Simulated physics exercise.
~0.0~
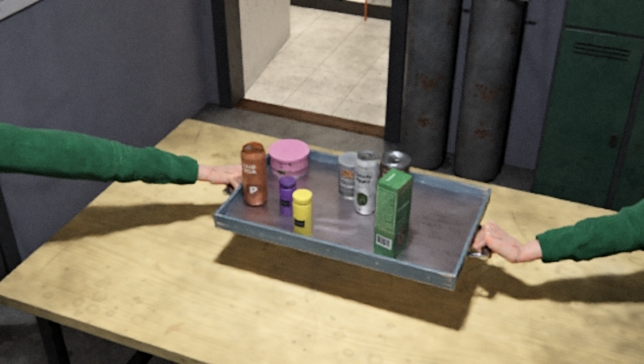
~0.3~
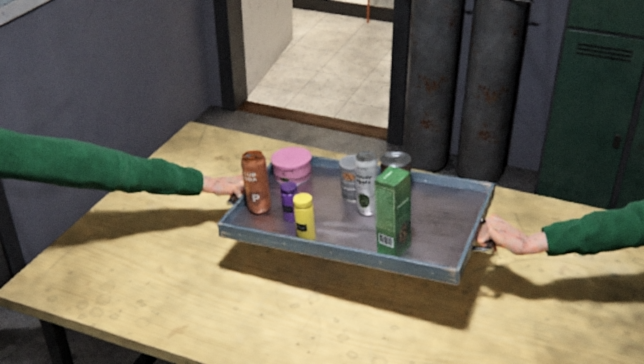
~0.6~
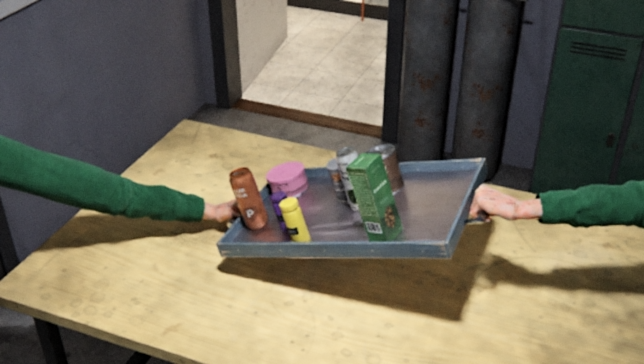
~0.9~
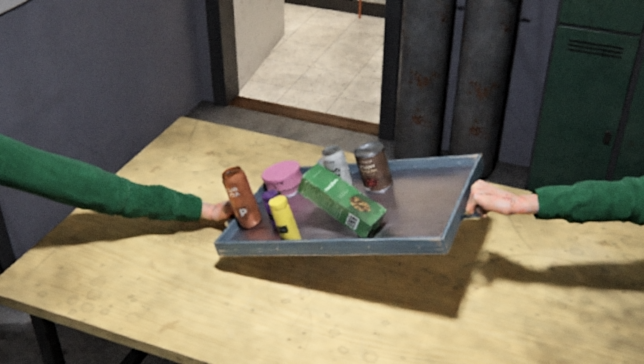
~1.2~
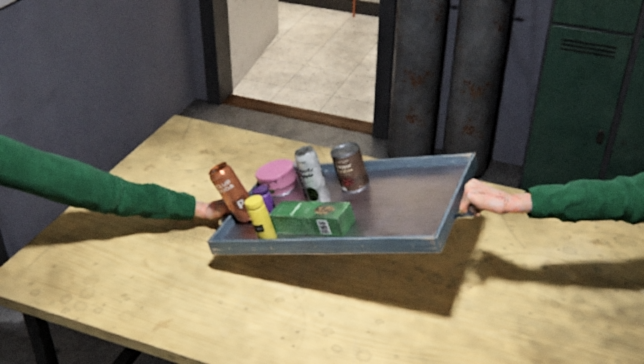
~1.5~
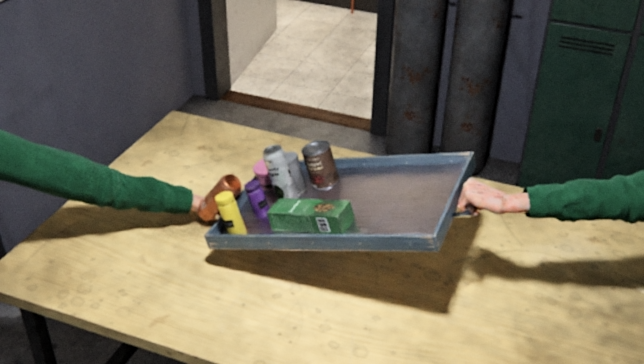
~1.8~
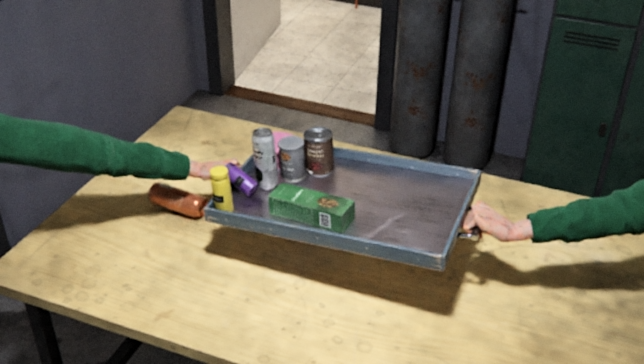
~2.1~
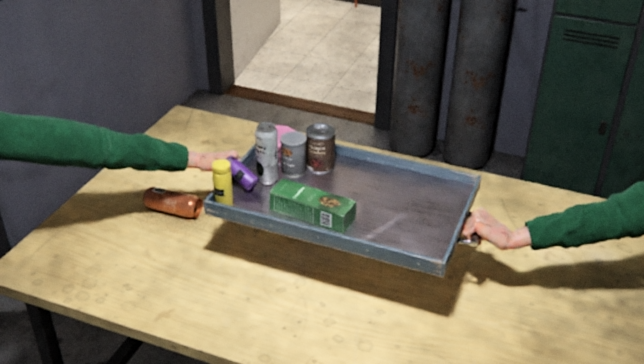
Two hands tilting a metal tray left, toppling a green carton and sliding containers, an orange can falling onto the table.
